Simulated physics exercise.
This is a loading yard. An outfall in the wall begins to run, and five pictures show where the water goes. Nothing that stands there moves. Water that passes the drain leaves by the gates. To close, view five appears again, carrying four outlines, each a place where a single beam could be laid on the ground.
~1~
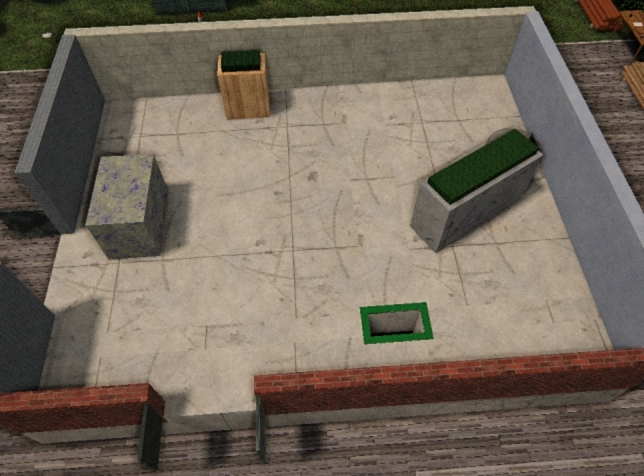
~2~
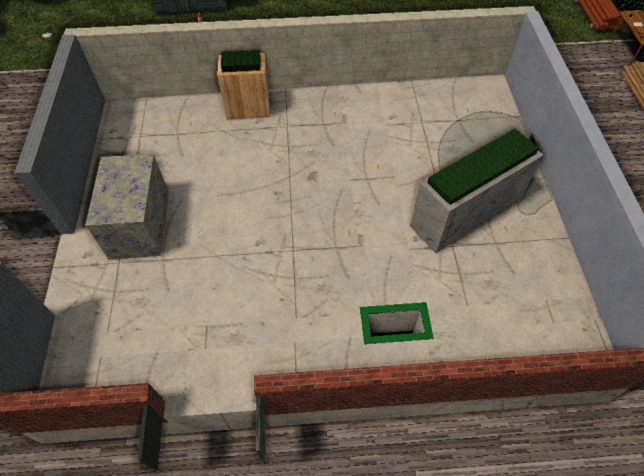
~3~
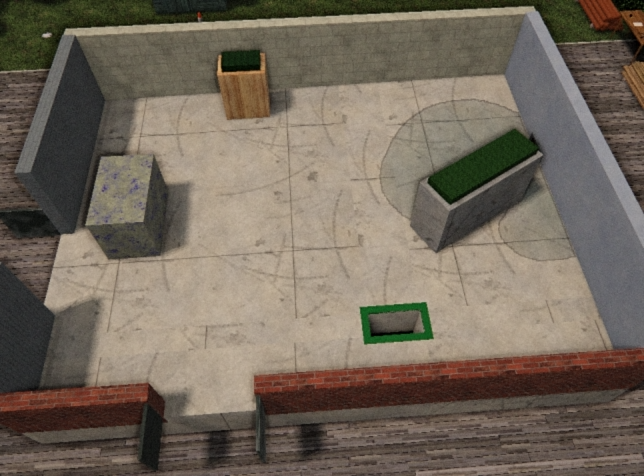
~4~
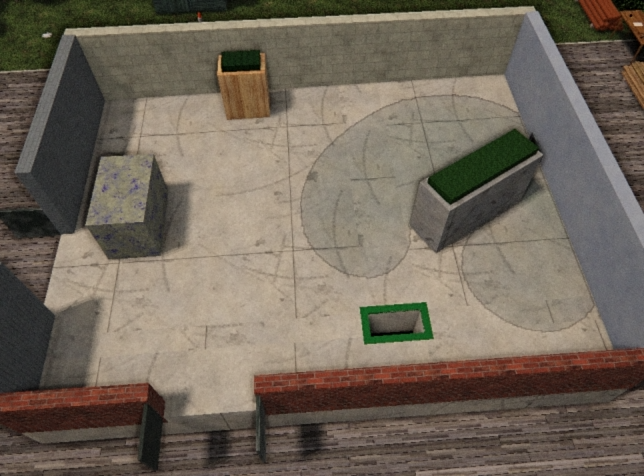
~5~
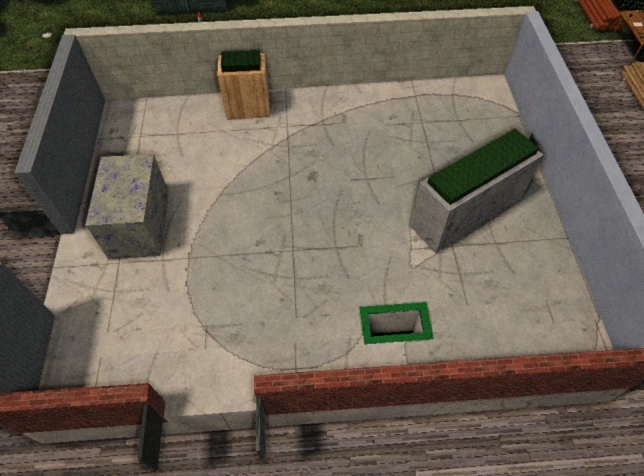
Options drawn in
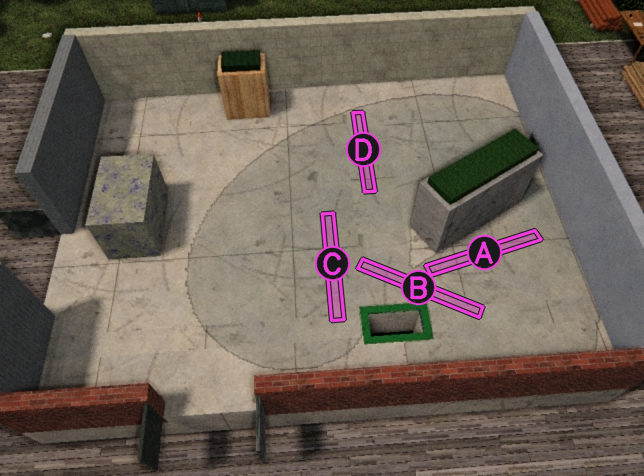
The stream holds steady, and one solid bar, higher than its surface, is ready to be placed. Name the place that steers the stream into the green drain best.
Choose C.
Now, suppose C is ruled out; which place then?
It is D.
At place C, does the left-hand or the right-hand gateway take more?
The left one.
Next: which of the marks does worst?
Place B.
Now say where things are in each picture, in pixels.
Outfall at (537, 148); green drain at (396, 323); open gate at (65, 272); open gate at (213, 398); water covers 2 % of the ground and shows as far out as (531, 180); green drain still dry.
Water covers 6 % of the ground and shows as far out as (444, 157); green drain still dry.
Water covers 14 % of the ground and shows as far out as (388, 188); green drain still dry.
Water covers 28 % of the ground and shows as far out as (314, 236); green drain still dry.
Water covers 50 % of the ground and shows as far out as (218, 339); green drain still dry.
On the marked copy, A from (428, 270) to (538, 235); B from (360, 263) to (480, 312); C from (337, 320) to (327, 213); D from (369, 191) to (357, 112).
With A, about 7 % of the stream runs into the green drain, about 92 % out by the gates.
With B, about 3 % of the stream runs into the green drain, about 97 % out by the gates.
With C, about 29 % of the stream runs into the green drain, about 70 % out by the gates.
With D, about 19 % of the stream runs into the green drain, about 77 % out by the gates.
